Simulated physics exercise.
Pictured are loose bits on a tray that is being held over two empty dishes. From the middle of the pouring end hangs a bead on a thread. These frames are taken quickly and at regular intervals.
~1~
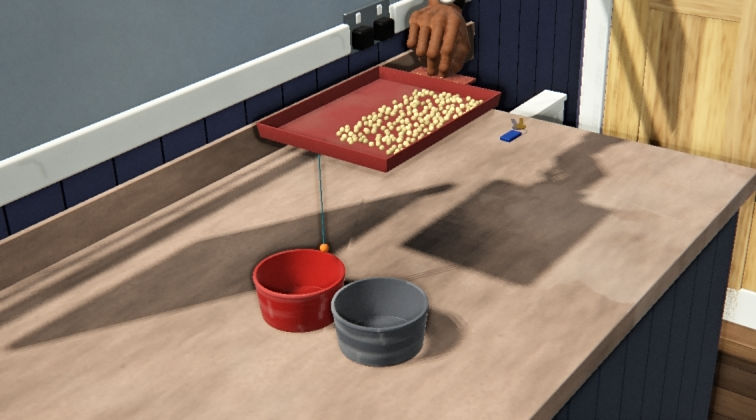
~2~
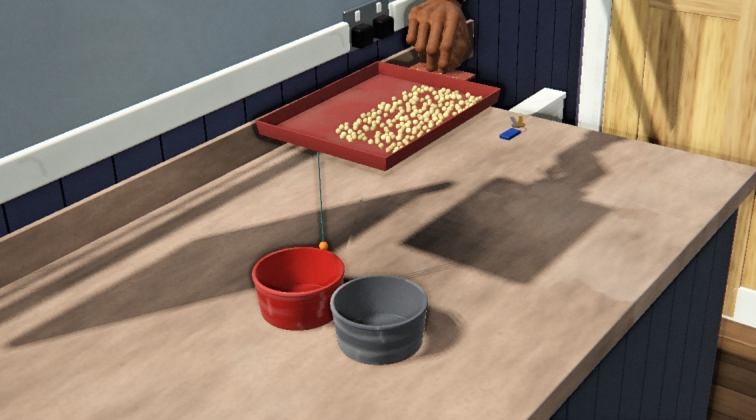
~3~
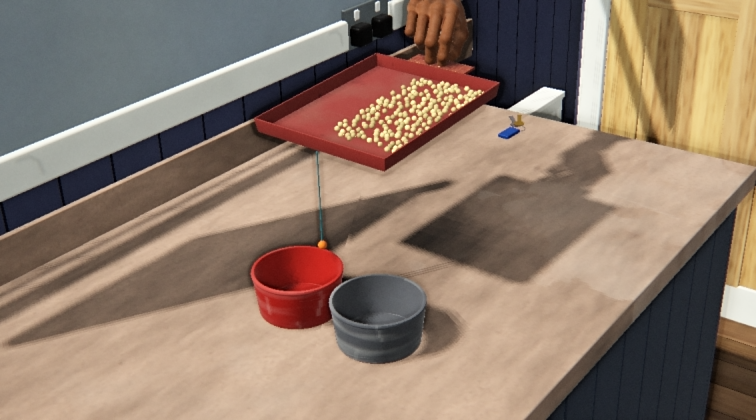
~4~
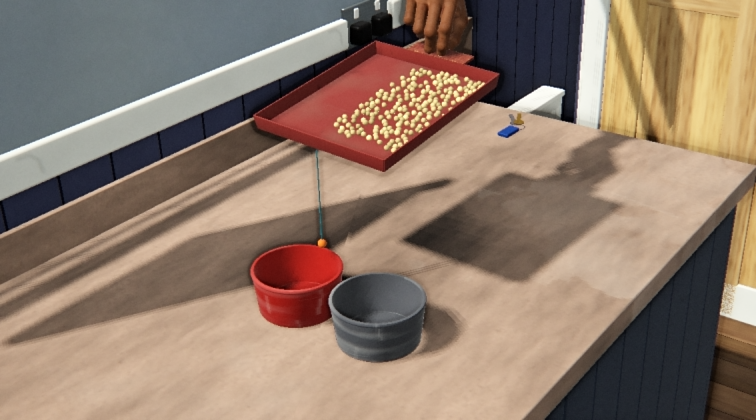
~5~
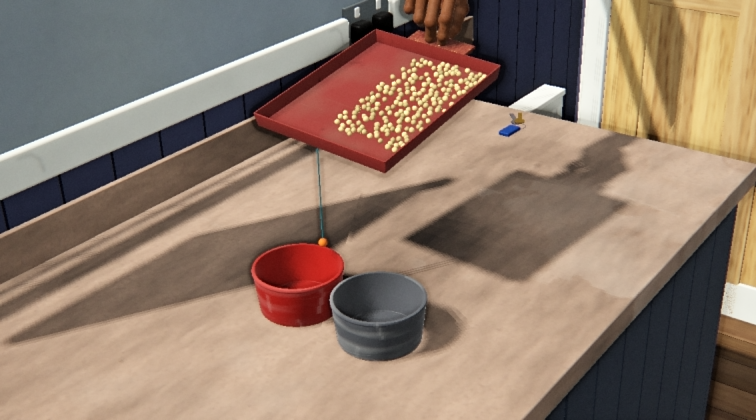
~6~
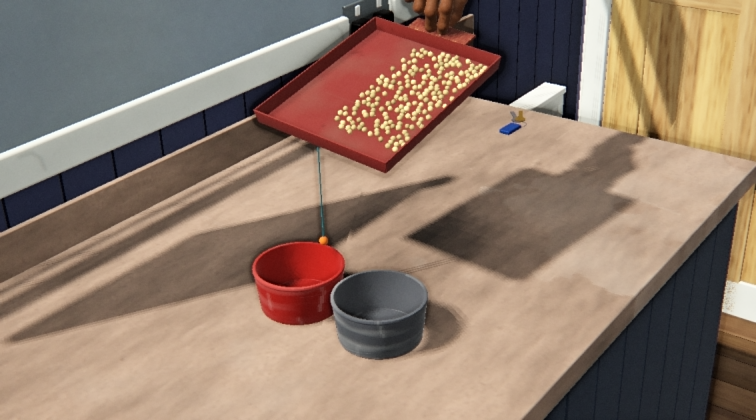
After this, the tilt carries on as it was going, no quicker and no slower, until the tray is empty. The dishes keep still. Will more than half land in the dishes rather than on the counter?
Yes, so the dishes get the majority of the load, I reckon.
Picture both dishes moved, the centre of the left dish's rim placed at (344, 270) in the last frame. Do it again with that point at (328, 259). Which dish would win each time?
At place one the left of the pair; at place two the right of the pair.
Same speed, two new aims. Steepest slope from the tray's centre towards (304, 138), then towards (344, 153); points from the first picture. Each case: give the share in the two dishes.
Around 20 per cent first, around 90 per cent next.
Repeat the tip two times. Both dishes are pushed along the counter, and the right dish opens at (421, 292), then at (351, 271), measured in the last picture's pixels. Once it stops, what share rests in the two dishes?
Close to 60 in a hundred first, close to 70 in a hundred second.
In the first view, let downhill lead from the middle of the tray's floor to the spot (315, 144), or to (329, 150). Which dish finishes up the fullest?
First place: The dish to the left; second place: The dish to the left.
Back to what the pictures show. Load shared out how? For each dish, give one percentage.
Near 0 in a hundred for the left dish; near 70 for the right dish.
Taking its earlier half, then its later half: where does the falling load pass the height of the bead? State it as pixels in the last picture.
First around (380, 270), afterwards around (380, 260).
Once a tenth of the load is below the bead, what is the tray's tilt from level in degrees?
It has tipped about 90 degrees.
Shortly afterwards, tray tipped steeply; all but a few on the tray; only a few in the air.
Next, tray tipped right over; near a quarter on the tray; near half in the right dish; only a few in the left dish; only a few outside both; near a quarter in the air.
Some moments later, tray tipped past a quarter turn; the bulk in the right dish; near a quarter outside both.
In the end, tray tipped past a quarter turn; the bulk in the right dish; none at all in the left dish; near a quarter outside both.
